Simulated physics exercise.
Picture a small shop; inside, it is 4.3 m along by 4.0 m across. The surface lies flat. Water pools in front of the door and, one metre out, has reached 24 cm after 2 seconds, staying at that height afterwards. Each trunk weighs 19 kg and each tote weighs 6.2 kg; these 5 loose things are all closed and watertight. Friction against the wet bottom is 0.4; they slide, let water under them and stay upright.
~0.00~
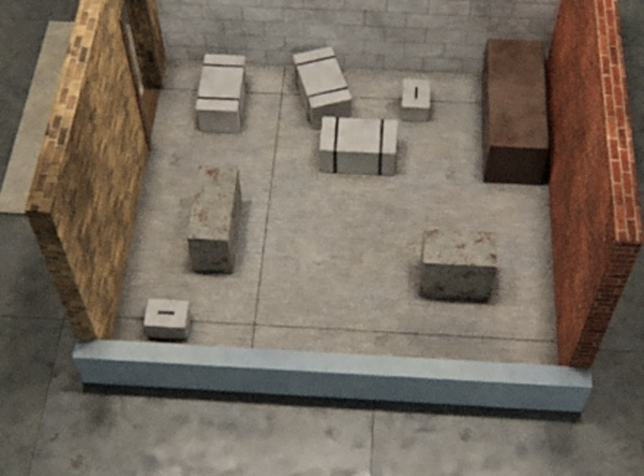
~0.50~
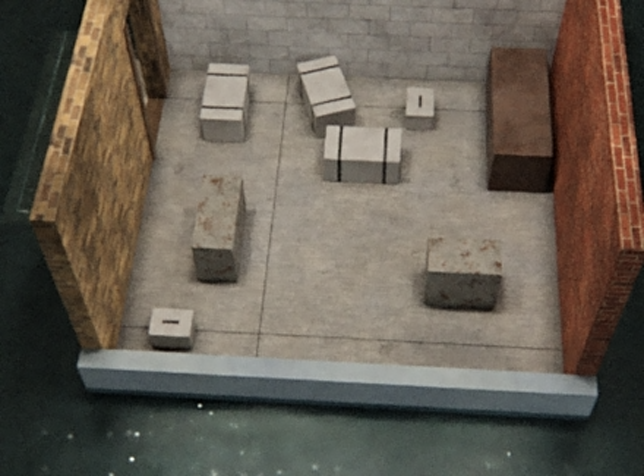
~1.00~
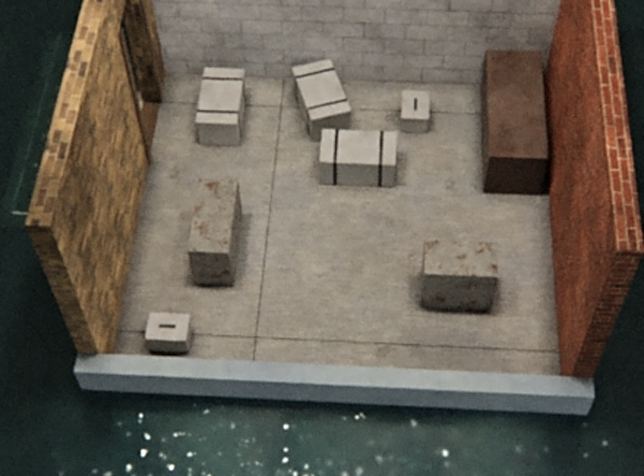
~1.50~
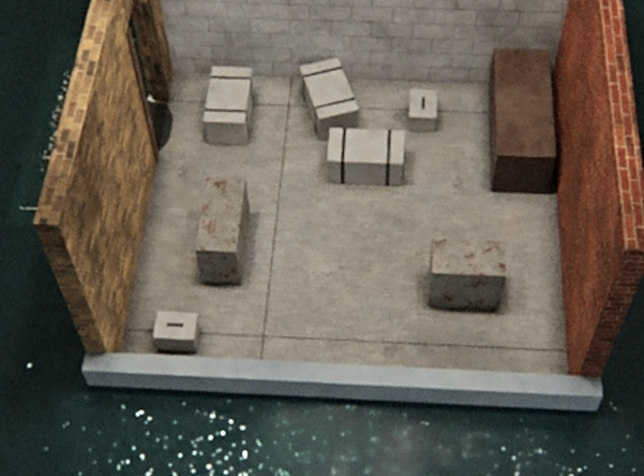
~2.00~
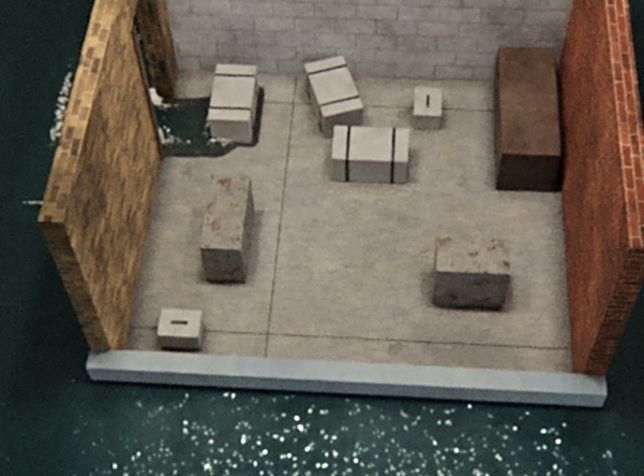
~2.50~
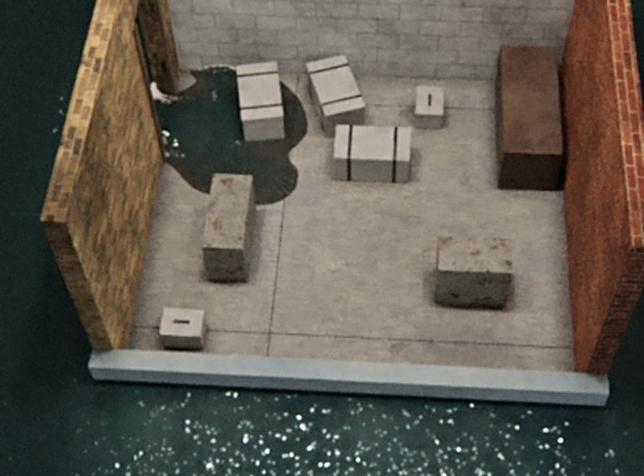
Dark water rising around an open-topped brick room, then spreading in through the left doorway and pushing a pale strapped block rightward.
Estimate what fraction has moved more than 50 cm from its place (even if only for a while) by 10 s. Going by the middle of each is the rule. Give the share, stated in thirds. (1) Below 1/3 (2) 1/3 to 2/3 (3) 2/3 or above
3, 2/3 or above.
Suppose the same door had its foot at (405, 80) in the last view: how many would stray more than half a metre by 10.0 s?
Then 3 of them would.
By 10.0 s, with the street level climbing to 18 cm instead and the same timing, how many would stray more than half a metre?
The count would be 4.
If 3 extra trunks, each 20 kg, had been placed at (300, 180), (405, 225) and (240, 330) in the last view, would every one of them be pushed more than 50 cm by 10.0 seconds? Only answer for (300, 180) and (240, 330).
Taking them in order, the first is beyond that distance and the second is within that distance.
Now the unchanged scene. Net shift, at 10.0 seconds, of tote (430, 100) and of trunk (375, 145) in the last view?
Respectively 150 and 250 centimetres.
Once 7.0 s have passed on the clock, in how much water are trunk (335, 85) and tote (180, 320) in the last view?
Depth approx. 10 cm / 1 cm.
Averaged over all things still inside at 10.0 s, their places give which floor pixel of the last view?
Close to (363, 300).
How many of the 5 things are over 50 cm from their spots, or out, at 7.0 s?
I make it 4 by then.
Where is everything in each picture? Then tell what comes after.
In the first picture, a trunk at (221, 82) rests on the ground; a trunk at (322, 76), on the bottom; water covers 0.0 m2; 0 of 5 have shifted.
In the second picture, a trunk at (225, 91) rests on the ground; a trunk at (326, 85), on the bottom; water covers 0.0 m2; 0 of 5 have shifted.
In the third picture, a trunk at (220, 95) rests on the ground; a trunk at (321, 89) rests on the ground; 0.0 m2 under water; 0 of 5 have shifted.
In the fourth picture, a trunk at (228, 94) rests on the ground; a trunk at (329, 87) rests on the ground; 0.0 m2 under water; 0 of 5 have shifted.
In the fifth picture, a trunk at (233, 92) rests on the ground; a trunk at (333, 85) rests on the ground; water covers 0.6 m2; 0 of 5 have shifted.
In the sixth picture, a trunk at (259, 90), on the bottom, 27 cm from its start; a trunk at (335, 84) rests on the ground; water covers 2.2 m2; 1 of 5 have shifted.
After 3.5 s 2 of 5 are over 50 cm from their spots; 1 afloat.
After 4.5 s 4 of 5 are over 50 cm from their spots; 1 afloat.
After 7.0 s 4 of 5 are over 50 cm from their spots; 3 afloat.
After 10.0 s 4 of 5 are over 50 cm from their spots, and 4 have been at some point; 4 afloat.
